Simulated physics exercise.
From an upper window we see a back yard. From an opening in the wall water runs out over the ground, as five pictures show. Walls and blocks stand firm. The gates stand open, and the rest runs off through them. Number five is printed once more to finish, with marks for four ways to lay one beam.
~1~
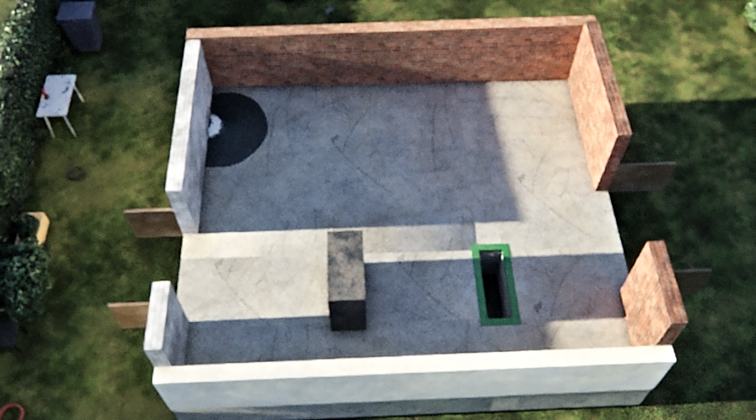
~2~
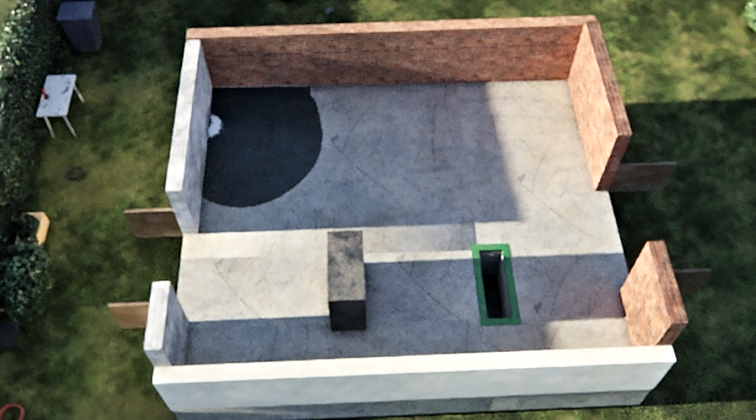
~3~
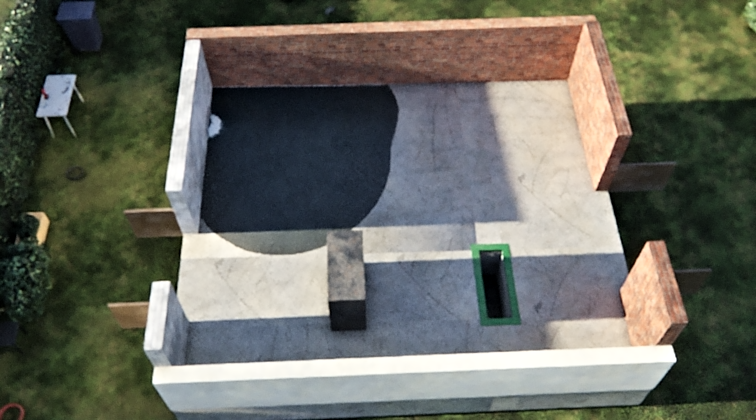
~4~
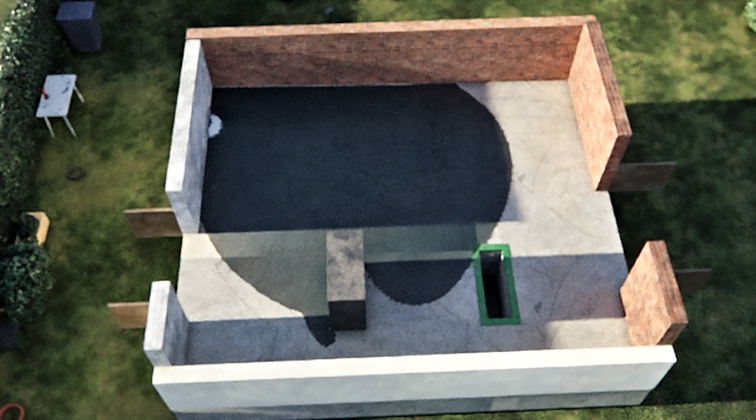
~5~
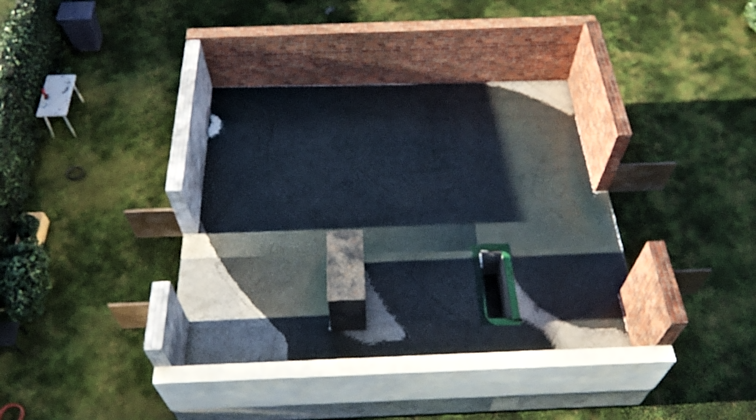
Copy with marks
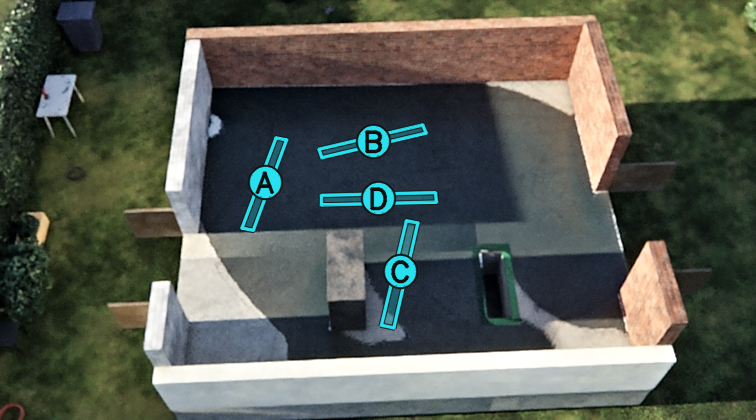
In a walled back yard, dark water spreads from the upper left and reaches the green-edged gully.
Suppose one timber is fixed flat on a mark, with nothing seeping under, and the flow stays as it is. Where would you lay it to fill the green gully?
Take B.
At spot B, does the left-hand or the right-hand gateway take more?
The right gate.
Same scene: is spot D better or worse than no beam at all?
Worse.
On the marked copy, A from (247, 229) to (281, 138); B from (320, 153) to (424, 129); C from (387, 326) to (412, 221); D from (321, 200) to (435, 197).
With A, about 21 % of the stream runs into the green gully, about 79 % out by the gates.
With B, about 34 % of the stream runs into the green gully, about 66 % out by the gates.
With C, about 18 % of the stream runs into the green gully, about 82 % out by the gates.
With D, about 18 % of the stream runs into the green gully, about 82 % out by the gates.
